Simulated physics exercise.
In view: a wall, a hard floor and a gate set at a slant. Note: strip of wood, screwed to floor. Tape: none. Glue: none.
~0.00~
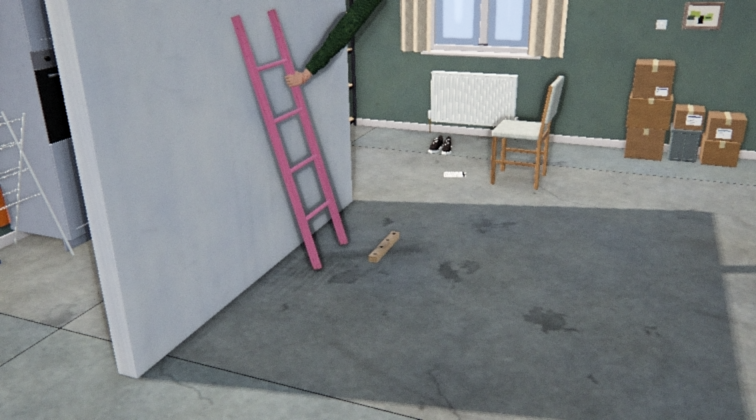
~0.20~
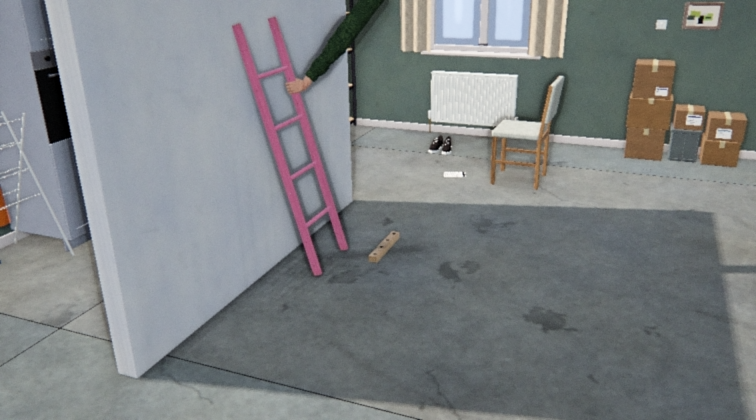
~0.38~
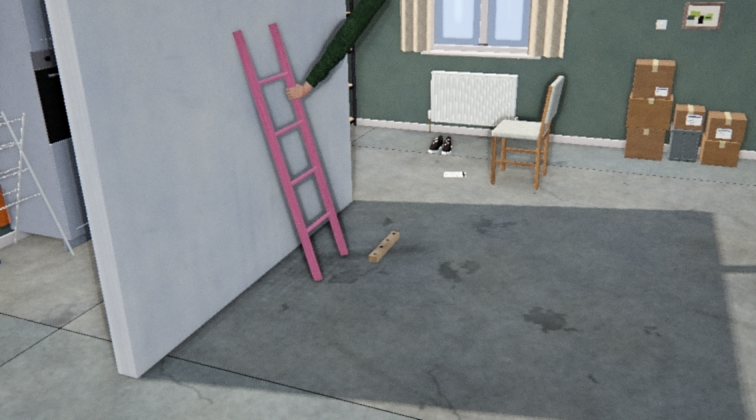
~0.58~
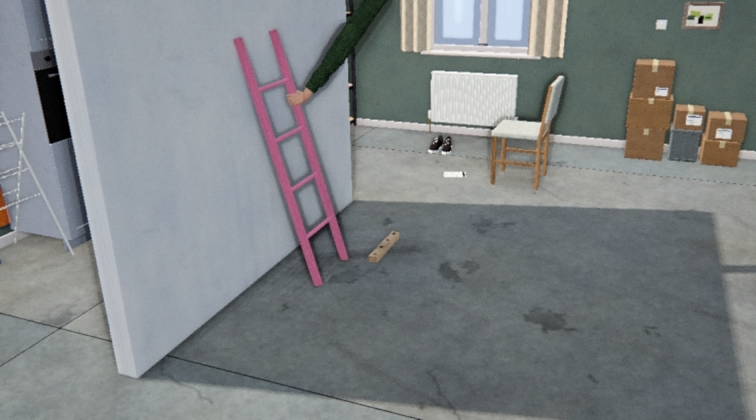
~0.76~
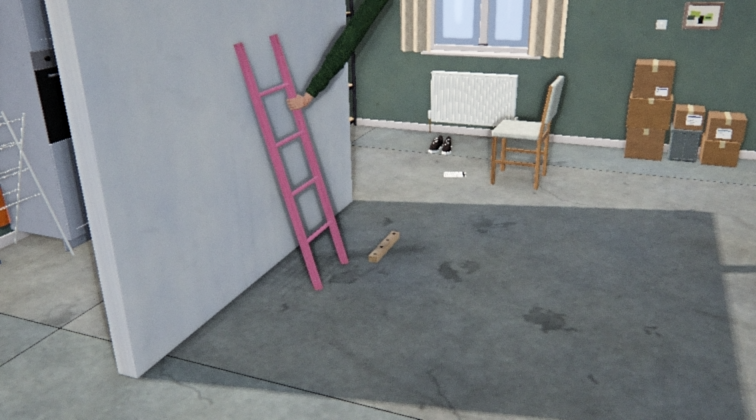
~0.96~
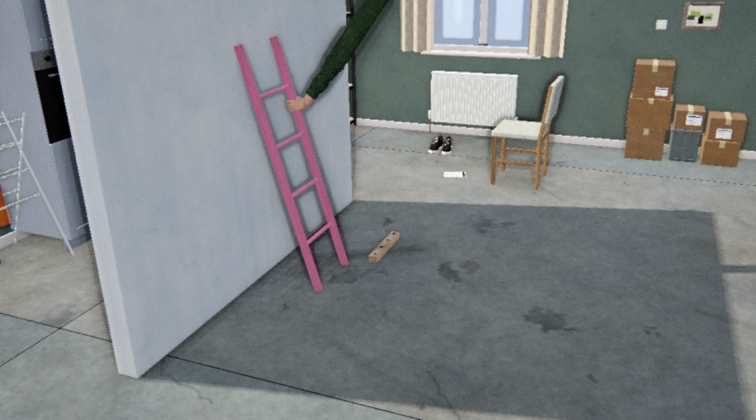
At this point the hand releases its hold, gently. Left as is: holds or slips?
It stands.
By 1.60 s, pink gate at rest near (296, 165).
When it is over (2.6 s), the pink gate remains leaning, near (296, 165).
